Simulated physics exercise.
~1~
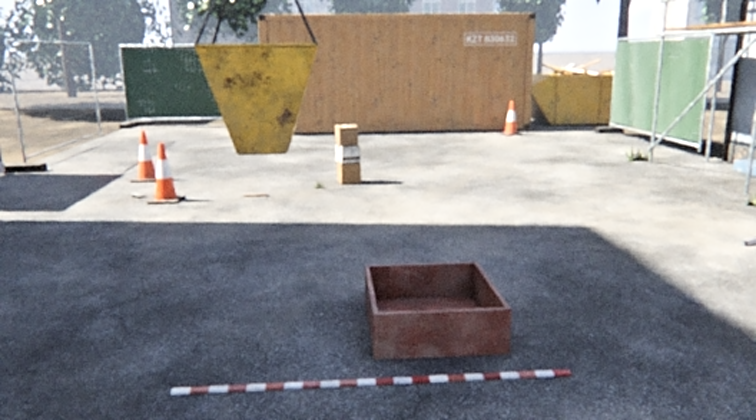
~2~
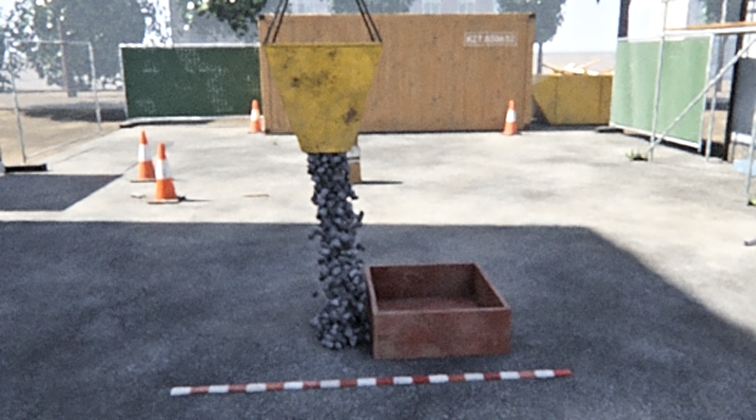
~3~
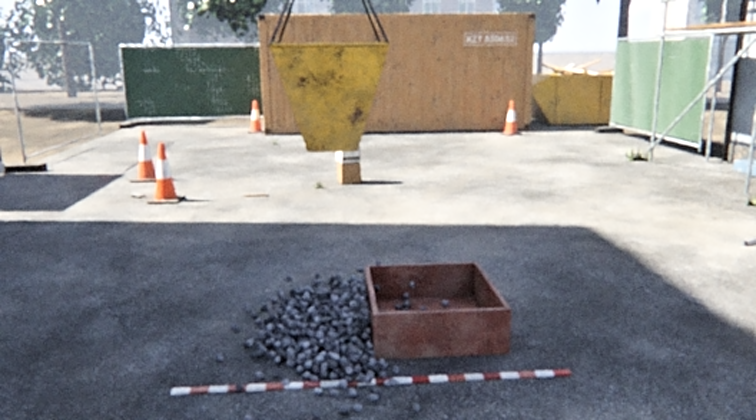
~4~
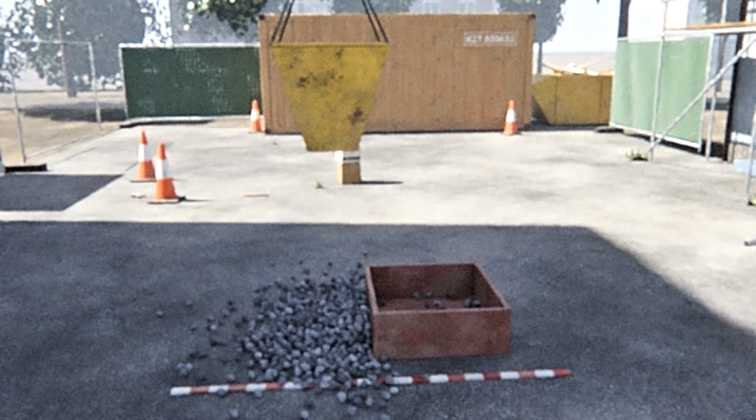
A yellow skip hanging from cables moves right over a paved yard and drops a stream of grey stones just left of a low reddish-brown bin. The stones spread into a loose heap beside the bin and across the striped staff, with only a few landing inside.
